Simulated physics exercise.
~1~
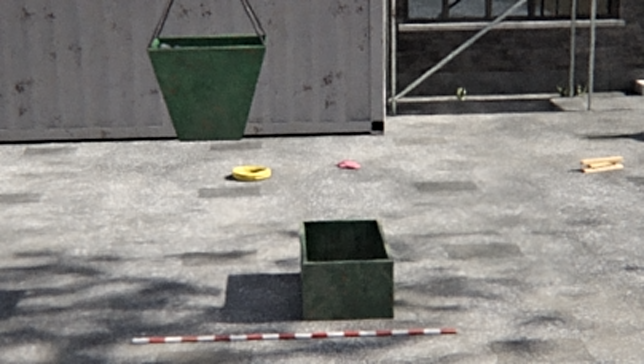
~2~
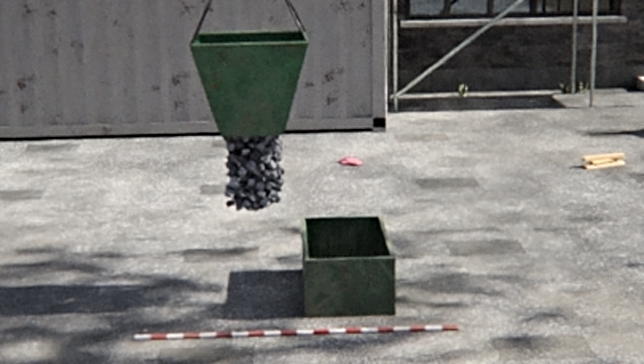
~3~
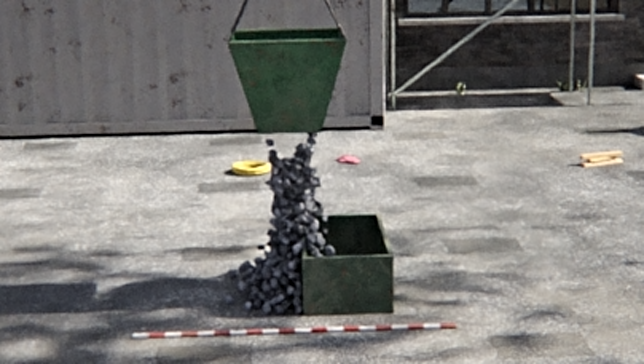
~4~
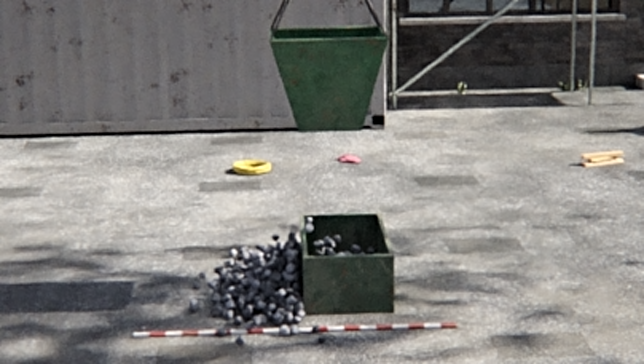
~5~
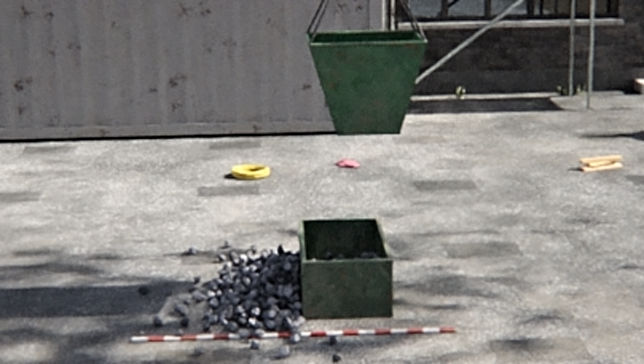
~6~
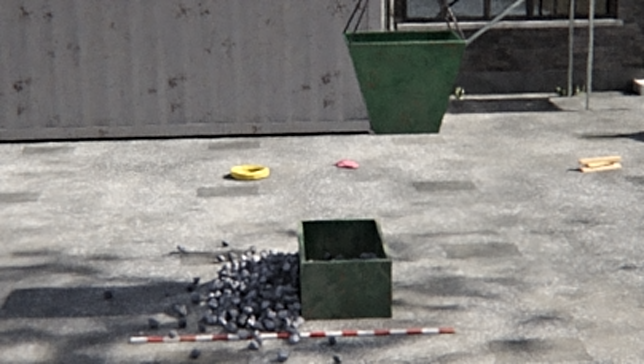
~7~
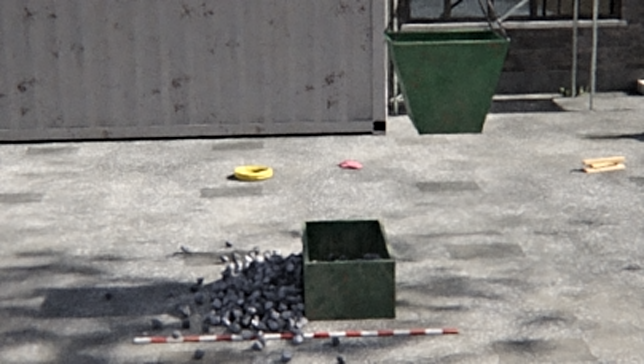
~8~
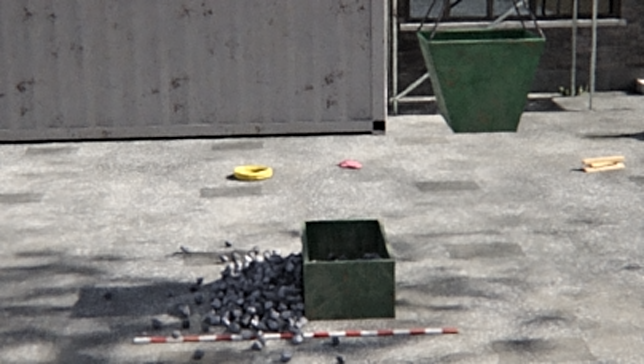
A green skip moves right, dropping dark stones mostly left of a bin, some inside.
